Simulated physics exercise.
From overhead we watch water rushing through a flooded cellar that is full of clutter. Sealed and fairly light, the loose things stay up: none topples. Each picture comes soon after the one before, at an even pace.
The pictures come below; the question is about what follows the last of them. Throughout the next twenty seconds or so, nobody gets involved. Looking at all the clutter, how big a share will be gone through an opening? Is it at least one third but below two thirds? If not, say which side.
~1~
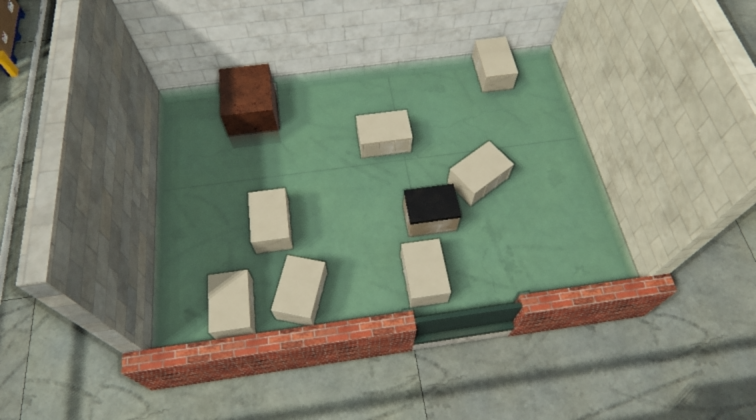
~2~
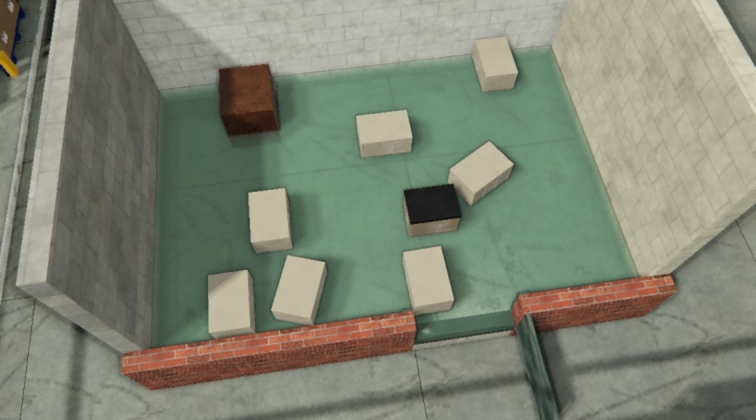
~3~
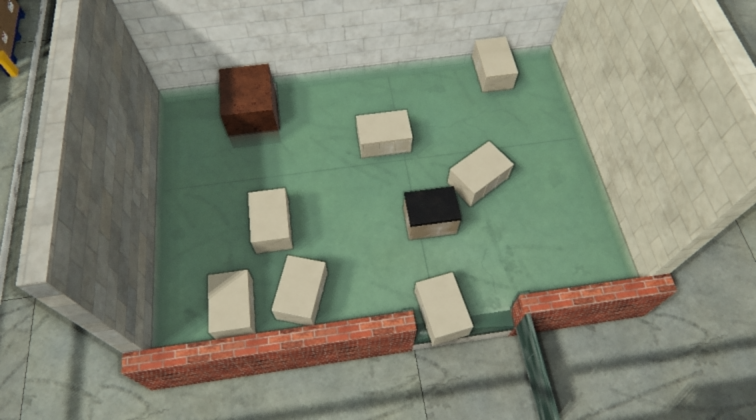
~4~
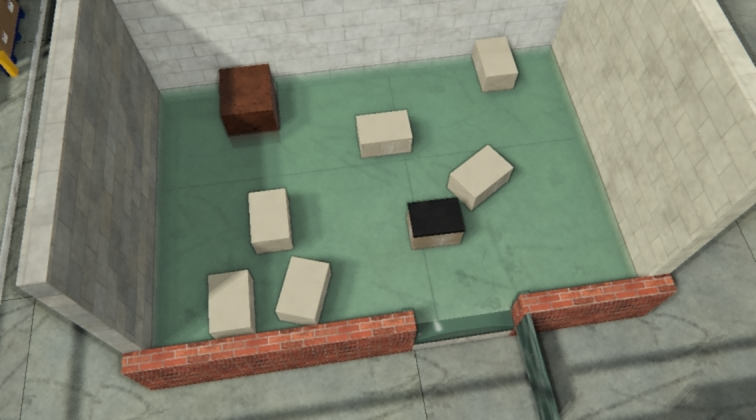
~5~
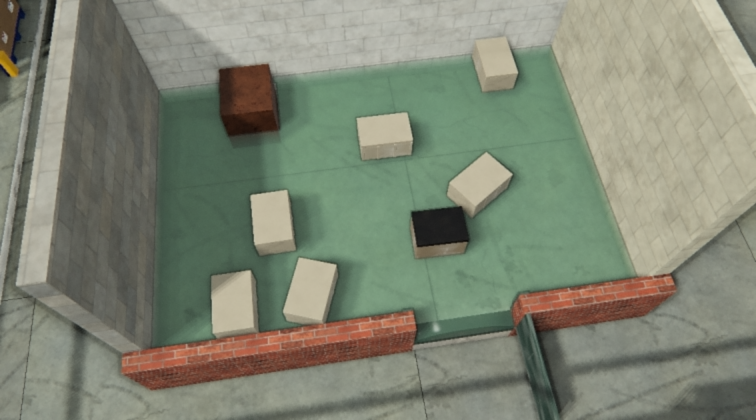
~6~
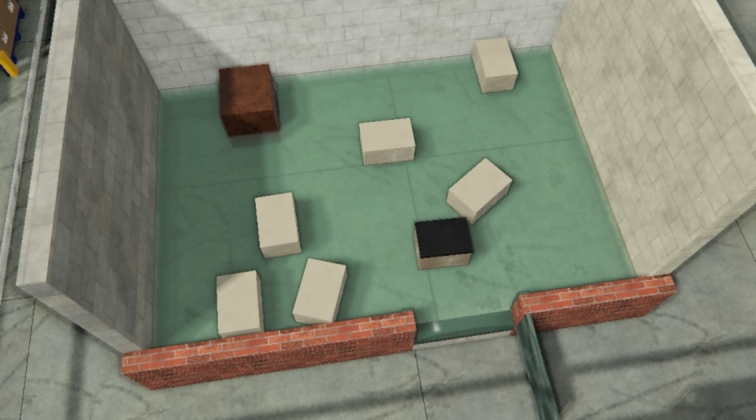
No, two thirds or more.
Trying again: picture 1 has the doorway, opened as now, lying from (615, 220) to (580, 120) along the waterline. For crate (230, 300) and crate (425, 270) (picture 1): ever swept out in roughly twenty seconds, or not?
First one remains put, second one leaves.
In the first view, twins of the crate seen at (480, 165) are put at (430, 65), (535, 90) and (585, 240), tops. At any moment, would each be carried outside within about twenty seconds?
In order, the first is never leaving, the second never leaving, the third escaping.
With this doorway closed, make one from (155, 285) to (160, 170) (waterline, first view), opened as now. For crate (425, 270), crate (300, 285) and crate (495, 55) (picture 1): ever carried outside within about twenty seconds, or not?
Listed order gives departs, departs, stays put.
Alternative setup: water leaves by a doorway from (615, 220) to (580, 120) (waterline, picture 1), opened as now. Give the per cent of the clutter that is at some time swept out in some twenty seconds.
60 per cent.
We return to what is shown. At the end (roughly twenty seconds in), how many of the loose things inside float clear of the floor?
It adds up to 1.
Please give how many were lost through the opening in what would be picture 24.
I count 4 altogether.
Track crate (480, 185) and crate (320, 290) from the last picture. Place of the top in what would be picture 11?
I'd say around (494, 223) for the first and around (358, 283) for the second.
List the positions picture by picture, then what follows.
The first picture shows a chest at (432, 203) floats; a crate at (482, 167) floats; 0 of 8 have shifted.
The second picture shows a chest at (432, 203) floats; a crate at (482, 167), afloat; 1 of 8 have shifted.
The third picture shows a chest at (433, 205) floats; a crate at (482, 167) floats; 1 of 8 have shifted.
The fourth picture shows a chest at (436, 216) floats, close to its start; a crate at (482, 171), afloat, close to its start; 2 of 8 have shifted.
The fifth picture shows a chest at (440, 225), afloat, close to its start; a crate at (481, 178), afloat, close to its start; 4 of 8 have shifted.
The sixth picture shows a chest at (444, 236) floats, a stride from its start; a crate at (481, 185) floats, close to its start; 7 of 8 have shifted.
A moment on, 2 of 8 are out; 6 afloat.
Next, 4 of 8 are out; 4 afloat.
Later, 7 of 8 are out; 1 afloat.
In the end, 7 of 8 are out; 1 afloat.
